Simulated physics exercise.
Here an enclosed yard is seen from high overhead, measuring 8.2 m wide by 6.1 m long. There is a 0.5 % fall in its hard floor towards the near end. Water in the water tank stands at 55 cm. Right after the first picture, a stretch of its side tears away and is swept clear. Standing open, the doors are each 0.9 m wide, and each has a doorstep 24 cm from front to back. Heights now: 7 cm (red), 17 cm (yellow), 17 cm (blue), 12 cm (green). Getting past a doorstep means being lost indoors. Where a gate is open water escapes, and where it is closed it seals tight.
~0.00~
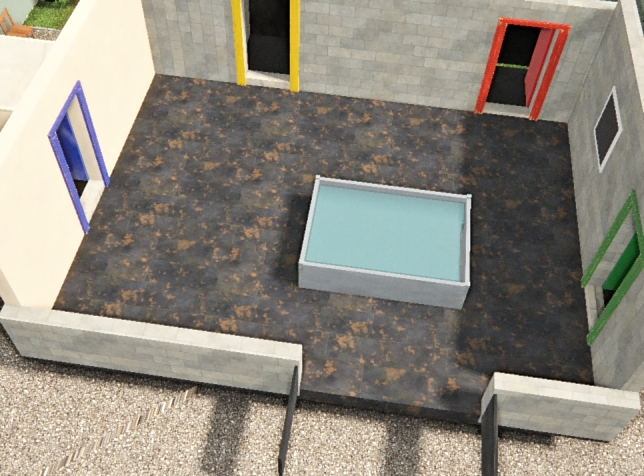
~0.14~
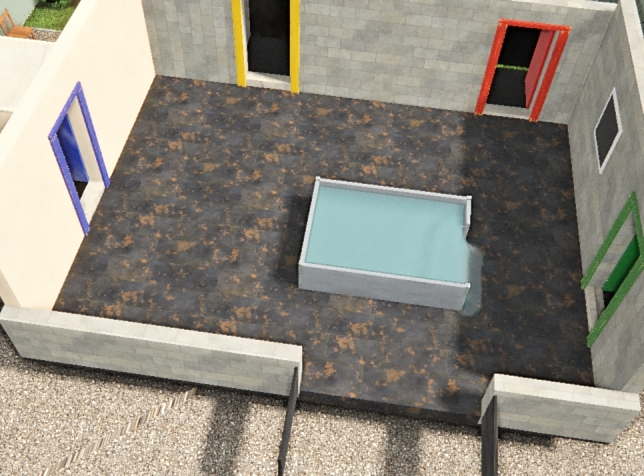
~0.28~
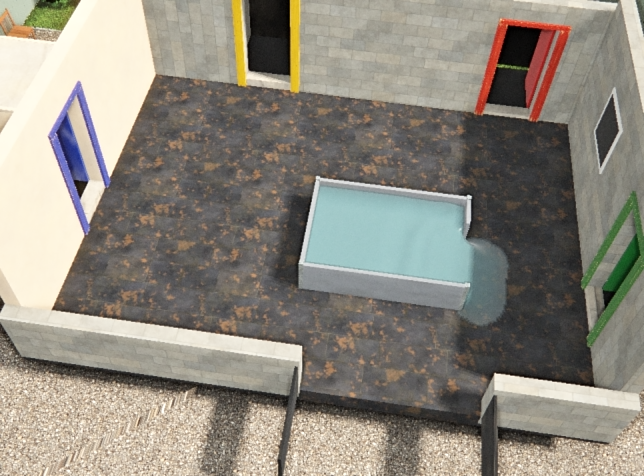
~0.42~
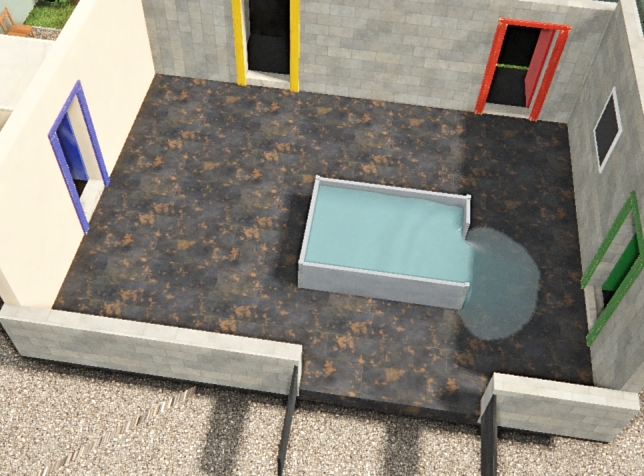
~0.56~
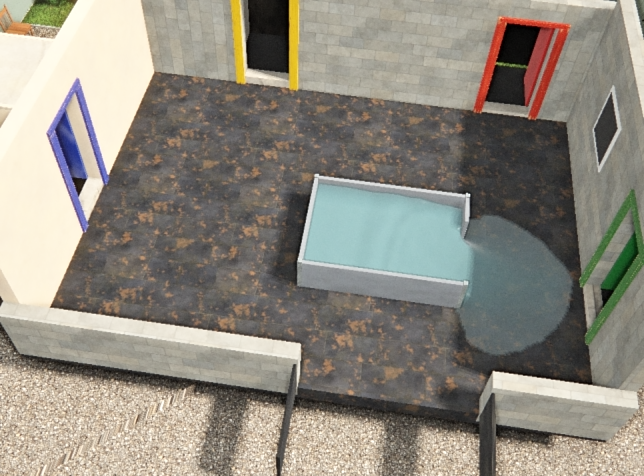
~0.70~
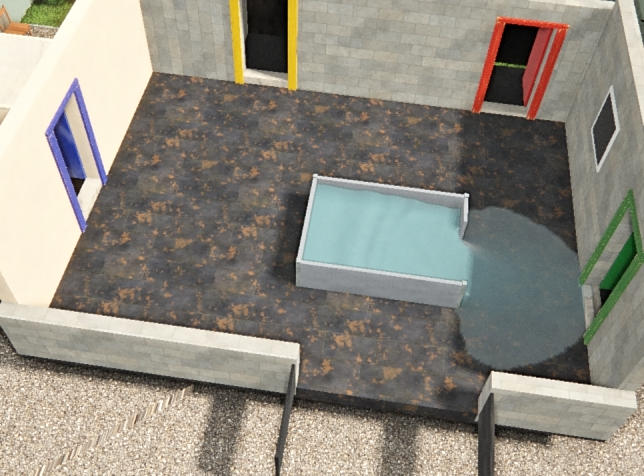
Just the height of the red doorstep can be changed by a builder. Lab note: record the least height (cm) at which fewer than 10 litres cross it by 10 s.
Least height: 9 cm.
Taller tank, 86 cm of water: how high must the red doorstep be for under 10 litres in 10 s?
You'd need a step of close to 16 cm.
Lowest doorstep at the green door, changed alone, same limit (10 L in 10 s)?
For green, a step near 29 cm.
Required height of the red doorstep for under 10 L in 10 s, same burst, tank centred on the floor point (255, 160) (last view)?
A minimum of about 9.5 cm.
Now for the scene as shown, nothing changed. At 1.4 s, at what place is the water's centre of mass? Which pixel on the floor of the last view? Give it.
The water is centred around (419, 263) in the last picture's pixels.
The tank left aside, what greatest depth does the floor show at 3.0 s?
30 cm.
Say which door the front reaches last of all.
It's the blue door.
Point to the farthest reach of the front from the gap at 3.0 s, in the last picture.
At about (561, 127).
After 1.4 s water covers 15 % of the floor, deepest (30 cm) near (464, 283); it has not reached the red door.
After 3.0 s water covers 25 % of the floor, deepest (30 cm) near (588, 414); 7 cm at the red door, 0 litres in over its 7 cm doorstep.
After 10.0 s water covers 85 % of the floor, deepest (8 cm) near (537, 407); 6 cm at the red door, 27 litres in over its 7 cm doorstep.
At the red door as built, the water arrived by 2.9 s and peaked near 13 cm at 3.6 s.
Run again over the same 10 s with other heights there, 21 litres in over 7.5 cm, 6 litres over 10 cm. The limit of 10 litres is kept from about 9 cm up.
